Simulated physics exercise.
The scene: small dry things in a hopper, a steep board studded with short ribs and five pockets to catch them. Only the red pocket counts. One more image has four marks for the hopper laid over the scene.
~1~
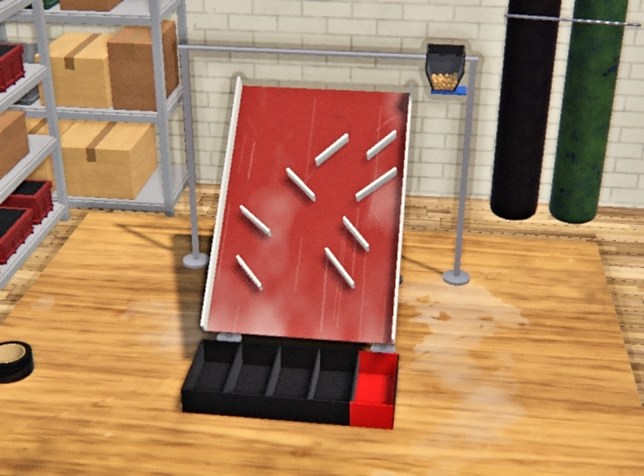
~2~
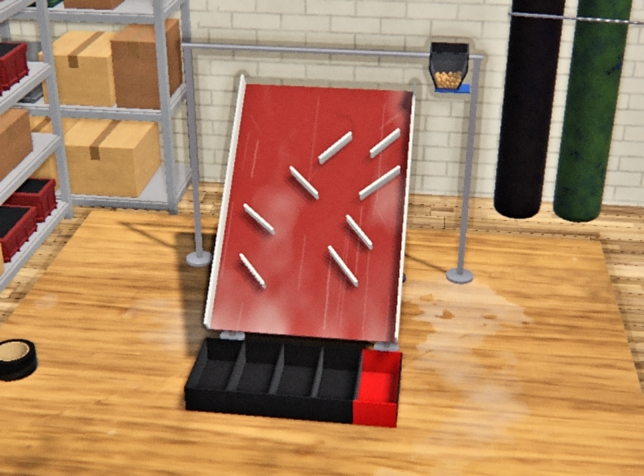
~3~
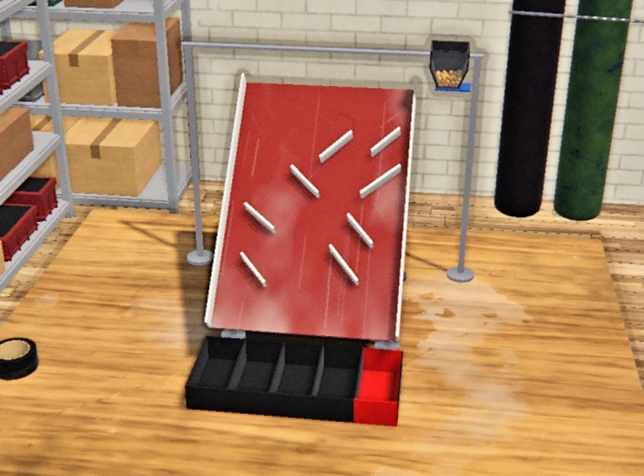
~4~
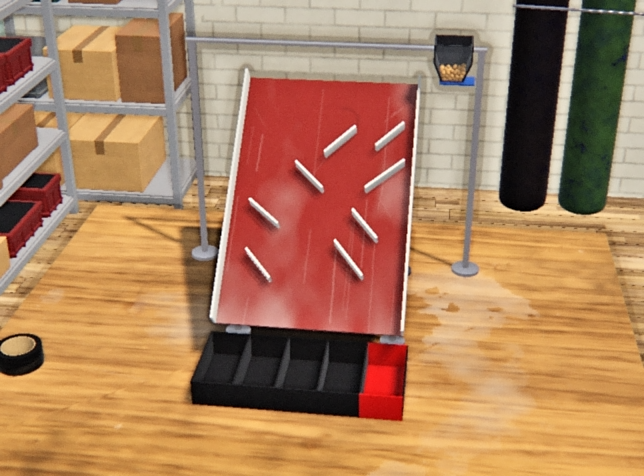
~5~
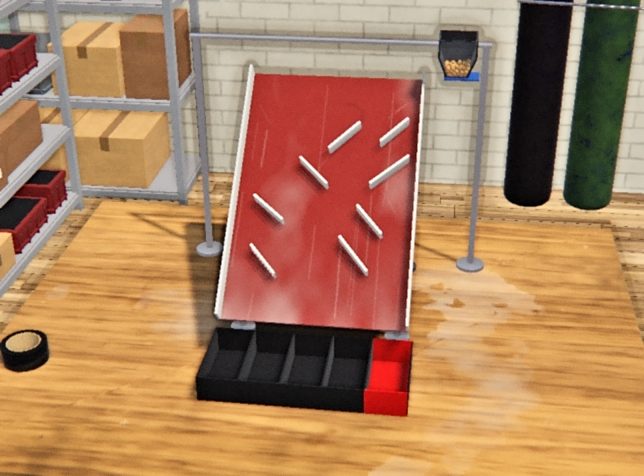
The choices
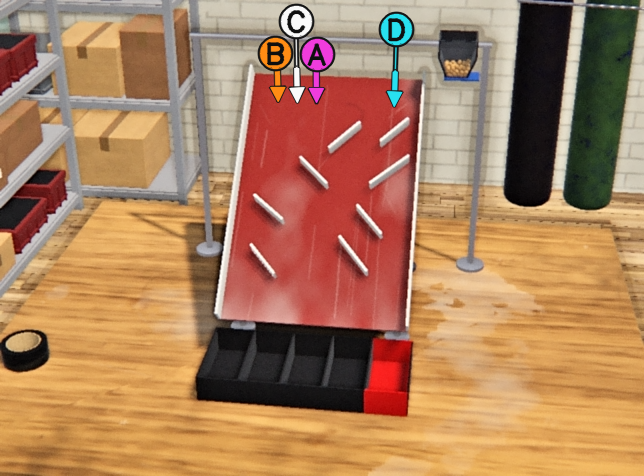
A ribbed red board stands still above black and red pockets as the view drifts slightly.
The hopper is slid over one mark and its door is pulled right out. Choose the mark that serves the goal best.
A is best.
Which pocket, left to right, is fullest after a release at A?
The fifth from the left.
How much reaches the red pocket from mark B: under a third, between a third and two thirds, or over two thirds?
Mark B gives under a third.
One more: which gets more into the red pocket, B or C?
That is mark C.
On the marked copy, mark A meets the board at (316, 97); mark B meets the board at (278, 96); mark C meets the board at (297, 97); mark D meets the board at (394, 101).
If A is chosen, close to half in the red pocket, close to a third in other pockets, a small share outside the box.
If B is chosen, a small share in the red pocket, the bulk in other pockets, a small share outside the box.
If C is chosen, close to a quarter in the red pocket, close to two thirds in other pockets, a small share outside the box.
If D is chosen, close to a quarter in the red pocket, close to two thirds in other pockets, a small share outside the box.
